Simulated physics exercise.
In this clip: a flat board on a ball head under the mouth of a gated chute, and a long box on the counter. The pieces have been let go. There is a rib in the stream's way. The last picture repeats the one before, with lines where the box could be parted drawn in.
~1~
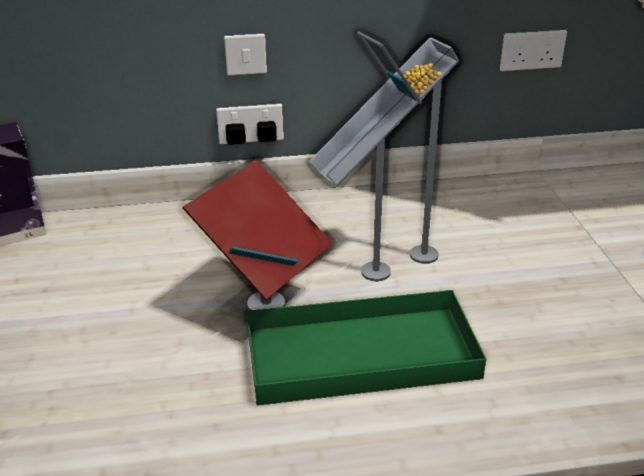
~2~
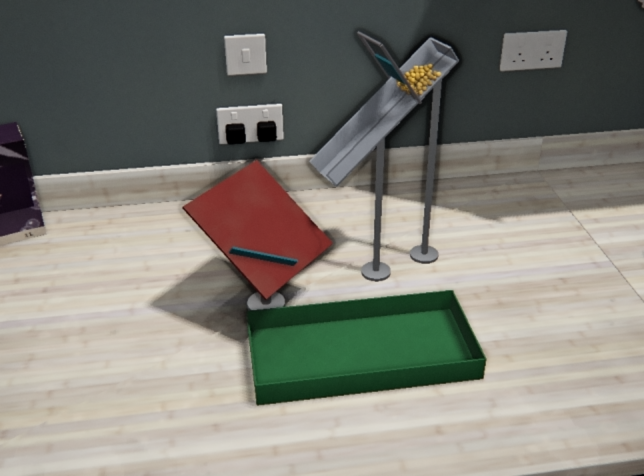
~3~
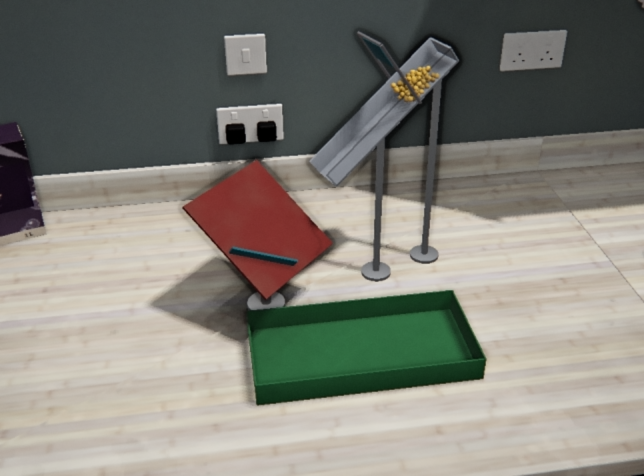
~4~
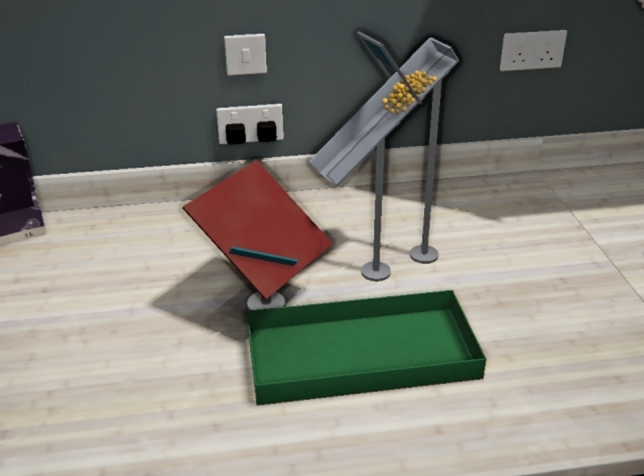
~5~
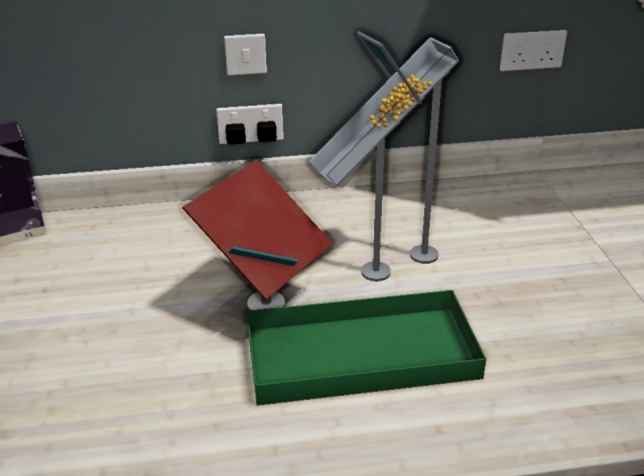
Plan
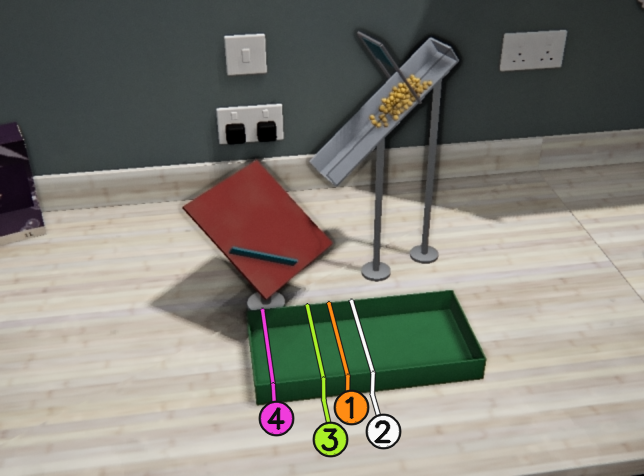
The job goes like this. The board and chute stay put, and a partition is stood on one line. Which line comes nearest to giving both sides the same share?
Use line 1.
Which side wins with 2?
More lands on the left.
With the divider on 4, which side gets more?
More lands on the right.
On the marked copy, line 1 crosses the front rim at (347, 375); line 2 crosses the front rim at (372, 372); line 3 crosses the front rim at (323, 377); line 4 crosses the front rim at (273, 383).
Choosing 1, of what is caught, close to two thirds on the left of the divider, close to a third on the right.
Choosing 2, of what is caught, the whole lot on the left of the divider, none at all on the right.
Choosing 3, of what is caught, a small share on the left of the divider, the bulk on the right.
Choosing 4, of what is caught, none at all on the left of the divider, the whole lot on the right.
